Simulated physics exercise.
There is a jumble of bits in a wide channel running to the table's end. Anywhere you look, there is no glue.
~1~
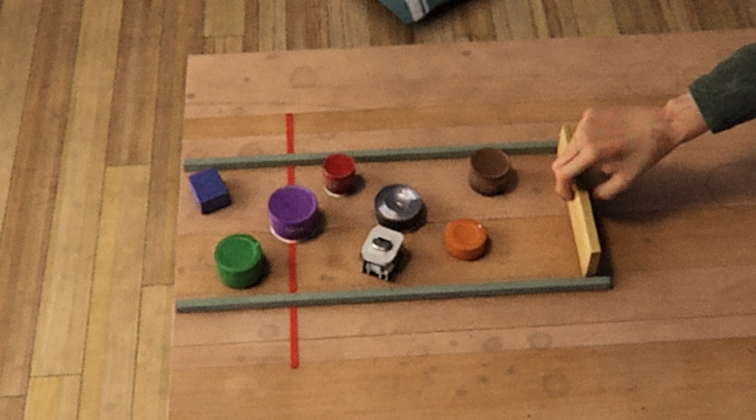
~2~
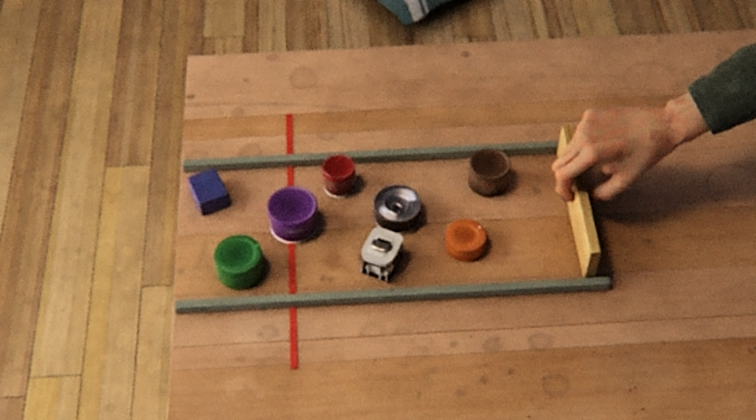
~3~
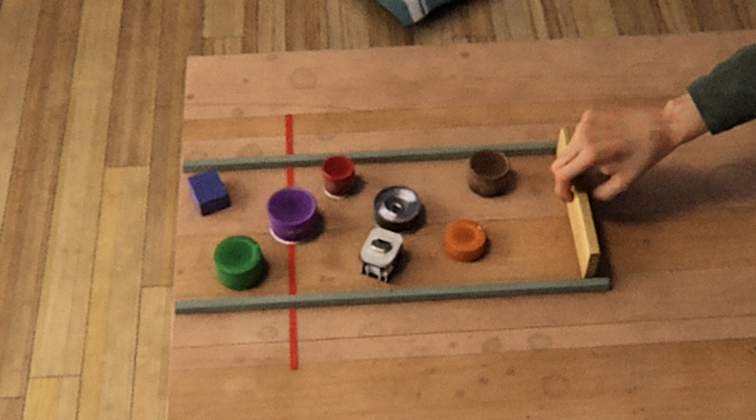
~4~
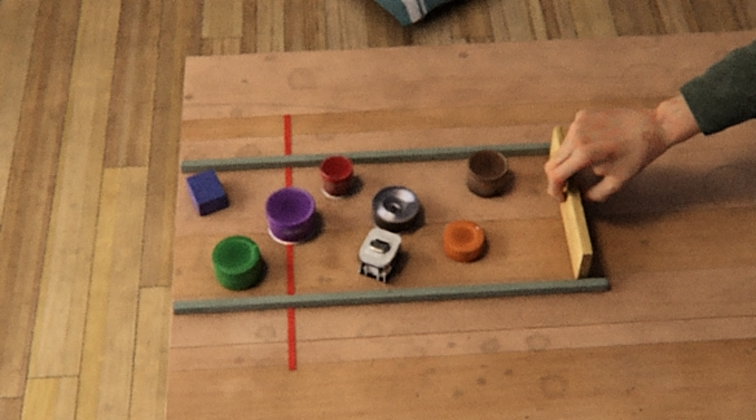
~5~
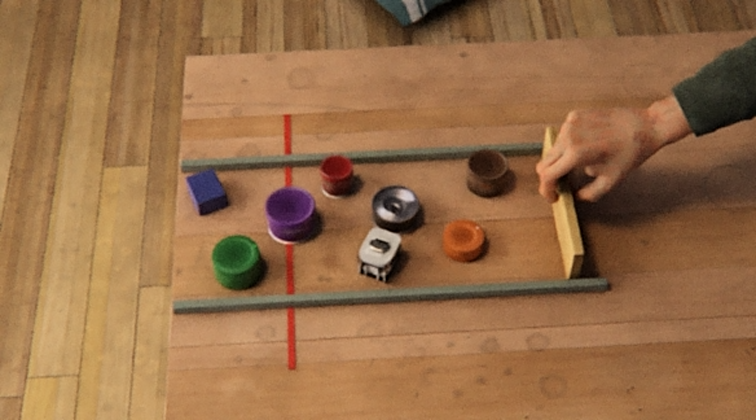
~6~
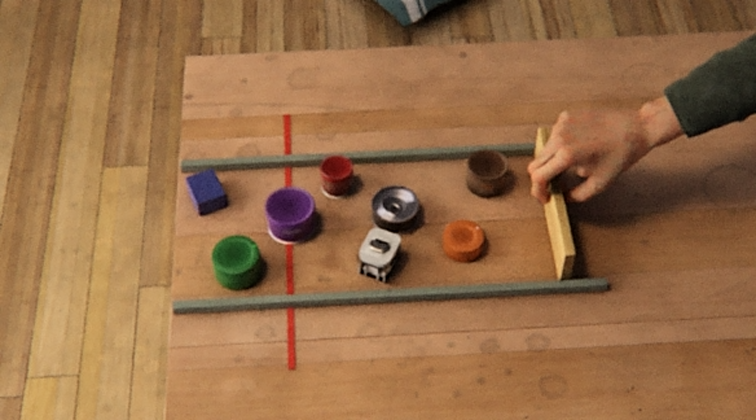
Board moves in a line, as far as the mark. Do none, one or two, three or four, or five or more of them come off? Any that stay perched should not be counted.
None of them come off.
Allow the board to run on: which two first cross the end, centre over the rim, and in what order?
Order: Blue block, purple pot.
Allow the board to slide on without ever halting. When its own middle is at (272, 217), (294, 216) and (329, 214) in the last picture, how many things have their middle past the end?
Result per place: 0; 0; 0.
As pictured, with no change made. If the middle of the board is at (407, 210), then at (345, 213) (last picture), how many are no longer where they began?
Tally: 4; 6.
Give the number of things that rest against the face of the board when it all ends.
The answer is 4.
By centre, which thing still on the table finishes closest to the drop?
The blue block finishes closest.
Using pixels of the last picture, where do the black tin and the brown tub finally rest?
Near (266, 215) and (268, 178).
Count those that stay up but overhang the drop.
I'd say 0 of them.
Early on, none off yet; blue block at rest near (206, 192); green lid at rest near (237, 263); purple pot at rest near (291, 216).
A while later, none off yet; blue block at rest near (206, 192); green lid at rest near (237, 263); purple pot travelled a little near (264, 218).
Finally, the number that fall off is zero.
